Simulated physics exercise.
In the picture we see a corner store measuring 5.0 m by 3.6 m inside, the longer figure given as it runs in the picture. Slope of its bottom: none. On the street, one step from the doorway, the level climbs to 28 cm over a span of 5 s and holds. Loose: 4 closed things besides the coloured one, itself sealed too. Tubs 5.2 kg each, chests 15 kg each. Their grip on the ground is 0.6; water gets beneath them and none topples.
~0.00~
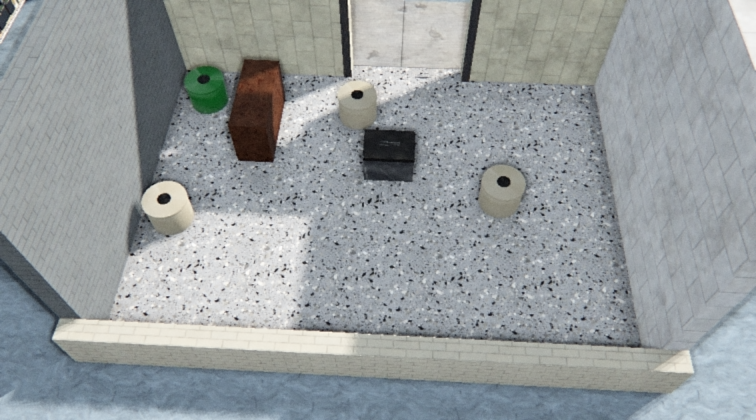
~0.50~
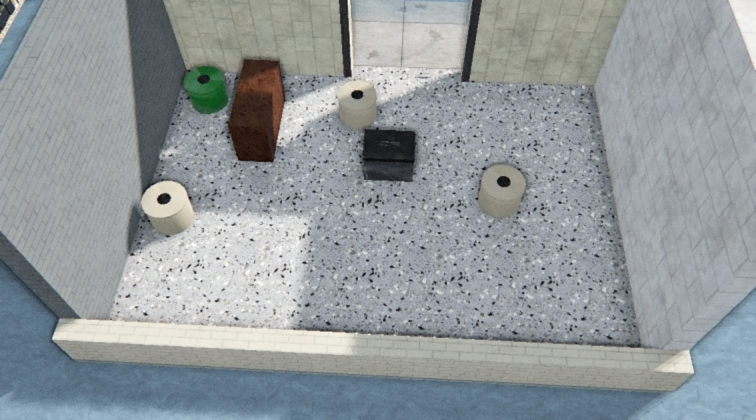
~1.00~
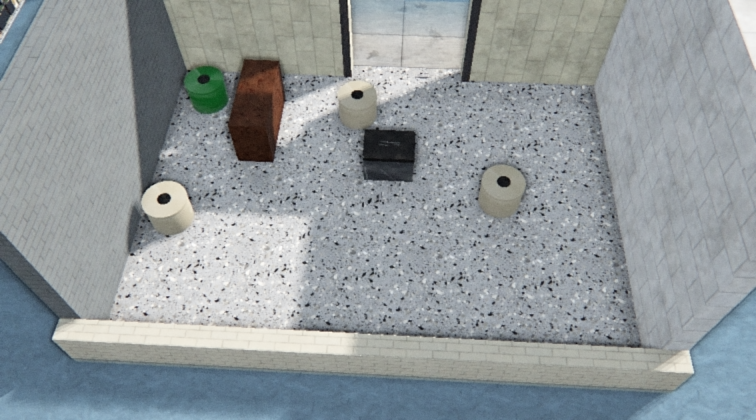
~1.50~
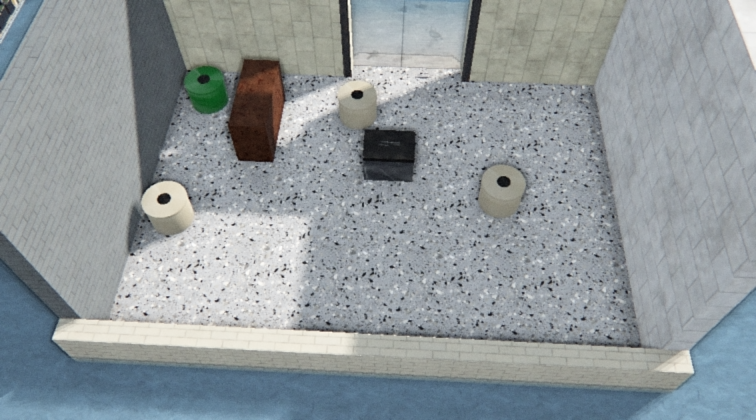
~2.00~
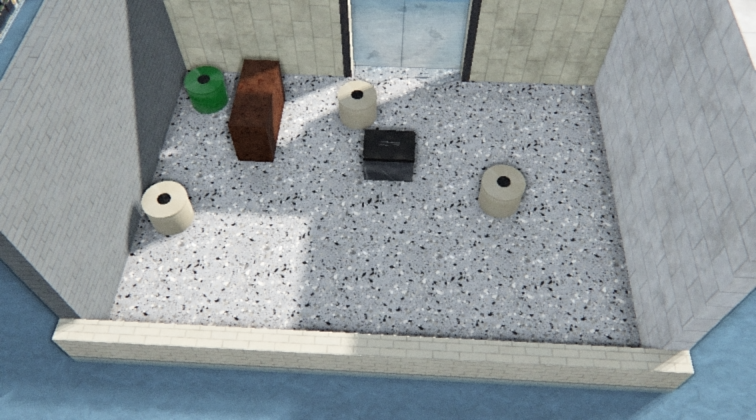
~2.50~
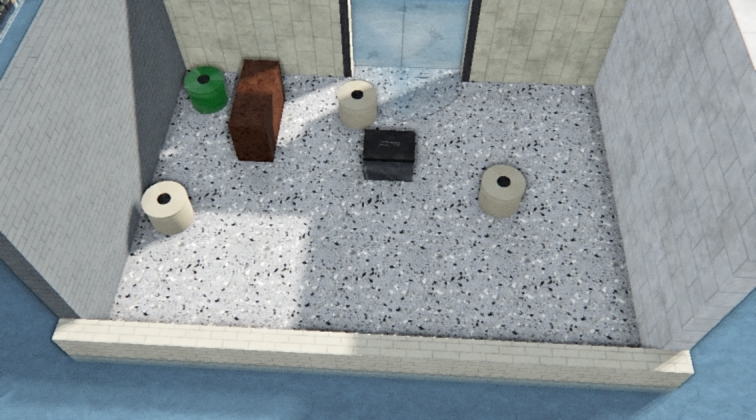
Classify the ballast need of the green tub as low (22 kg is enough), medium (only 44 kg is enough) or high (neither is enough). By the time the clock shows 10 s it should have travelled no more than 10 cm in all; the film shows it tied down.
Low.
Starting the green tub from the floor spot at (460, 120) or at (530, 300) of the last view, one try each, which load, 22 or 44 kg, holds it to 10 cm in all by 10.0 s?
In that order: It takes the larger; it takes the larger.
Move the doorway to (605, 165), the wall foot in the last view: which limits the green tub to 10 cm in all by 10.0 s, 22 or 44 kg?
That way, only the big mass suffices.
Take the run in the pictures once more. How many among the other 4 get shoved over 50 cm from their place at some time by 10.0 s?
All told, that gives 4.
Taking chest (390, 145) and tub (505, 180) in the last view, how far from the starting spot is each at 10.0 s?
200 cm, 100 cm.
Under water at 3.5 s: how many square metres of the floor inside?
I'd put it close to 2.5 m2.
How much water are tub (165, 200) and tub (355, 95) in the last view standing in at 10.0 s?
Around 10 cm and 11 cm.
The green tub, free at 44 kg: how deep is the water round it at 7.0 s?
Depth: Approx. 0 cm.
After 3.5 s the green tub would be 0 cm from its start with 22 kg and 0 cm from its start with 44 kg; 0 cm of water round it then.
After 4.5 s the green tub would be 0 cm from its start with 22 kg and 0 cm from its start with 44 kg; 0 cm of water round it then.
After 7.0 s the green tub would be 0 cm from its start with 22 kg and 0 cm from its start with 44 kg; 0 cm of water round it then.
After 10.0 s the green tub would be 2 cm from its start with 22 kg and 0 cm from its start with 44 kg; 10 cm of water round it then.
